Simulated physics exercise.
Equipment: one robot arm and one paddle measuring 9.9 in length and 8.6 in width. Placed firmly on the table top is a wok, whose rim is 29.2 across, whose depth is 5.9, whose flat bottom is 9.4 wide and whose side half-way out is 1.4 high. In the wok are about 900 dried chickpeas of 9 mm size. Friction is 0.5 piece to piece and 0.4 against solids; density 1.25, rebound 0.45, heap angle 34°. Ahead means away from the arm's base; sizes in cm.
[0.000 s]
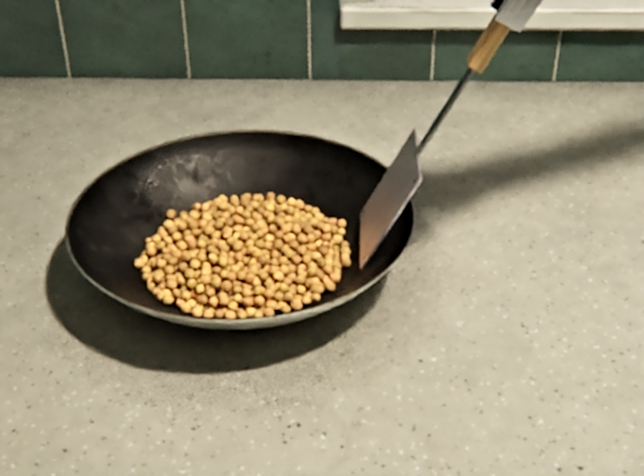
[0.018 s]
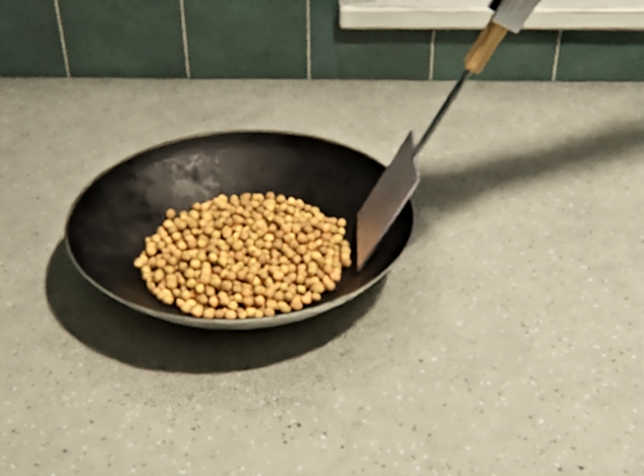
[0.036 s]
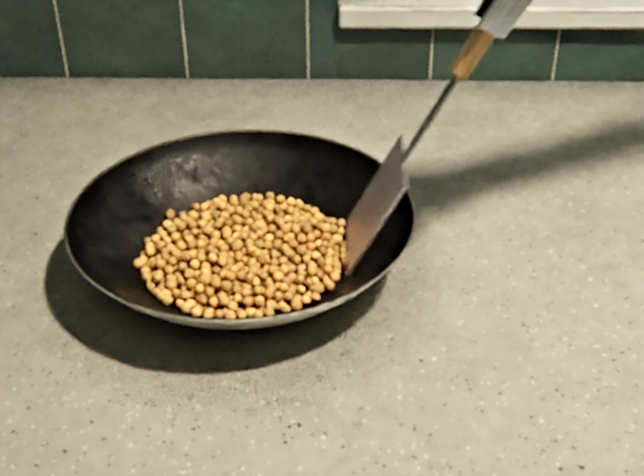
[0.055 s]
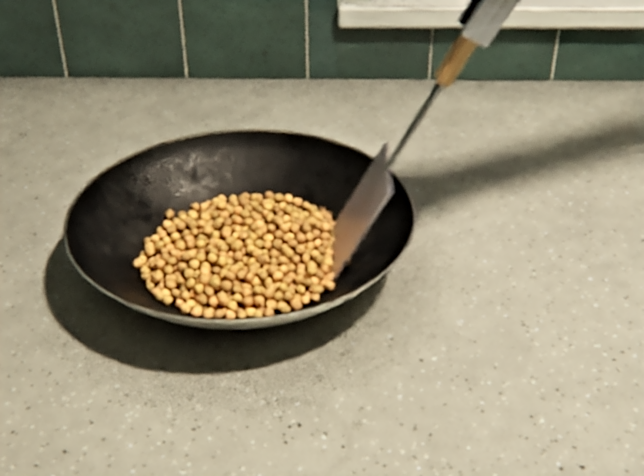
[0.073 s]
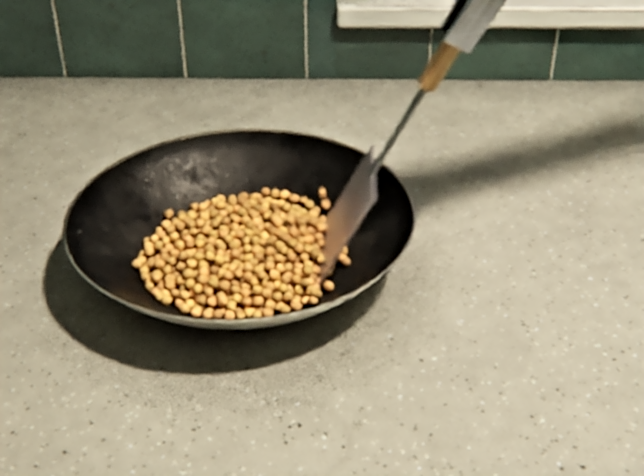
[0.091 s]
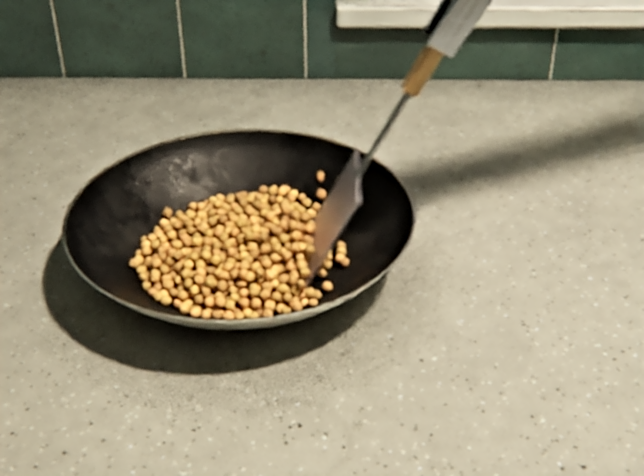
In the video, a flat metal paddle held at the right side of a dark wok on a speckled countertop moves left and slides into a pile of chickpeas, nudging the heap slightly while a few chickpeas separate around its blade.
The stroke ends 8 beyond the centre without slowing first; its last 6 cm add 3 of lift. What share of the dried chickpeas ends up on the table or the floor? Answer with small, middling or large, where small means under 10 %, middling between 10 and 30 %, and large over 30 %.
It is small.
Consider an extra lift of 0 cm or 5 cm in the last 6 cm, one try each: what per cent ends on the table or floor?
Result: Approx. 5 % and 10 %, one try each.
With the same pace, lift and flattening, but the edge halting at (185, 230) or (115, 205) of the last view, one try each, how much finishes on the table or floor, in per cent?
Respectively some 0 and 30 percent end on the table or floor.
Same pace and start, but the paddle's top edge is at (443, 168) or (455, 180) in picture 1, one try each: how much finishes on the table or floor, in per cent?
Roughly 5% and 5%.
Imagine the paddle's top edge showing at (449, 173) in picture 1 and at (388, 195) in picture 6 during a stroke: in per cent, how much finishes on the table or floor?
I'd put it at roughly 5 per cent.
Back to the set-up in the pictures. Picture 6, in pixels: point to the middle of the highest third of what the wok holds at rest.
It is centred around (135, 229).
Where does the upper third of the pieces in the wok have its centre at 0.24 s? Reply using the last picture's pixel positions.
At about (164, 223).
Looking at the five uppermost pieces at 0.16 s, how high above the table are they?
Somewhere near 6 cm, I'd say.
After 0.16 s, sloping 63°, highest piece 8 above the table; 900 in the wok.
After 0.24 s, sloping 63°, highest piece 14 above the table; 898 in the wok, 2 on the blade or in flight.
After 0.47 s, sloping 63°, highest piece 7 above the table; 838 in the wok, 51 on the table or floor, 11 on the blade or in flight.
After 1.52 s, sloping 63°, highest piece 6 above the table; 838 in the wok, 62 on the table or floor.
In the end, 838 in the wok, 62 on the table or floor. That is 7 % on the table or floor.
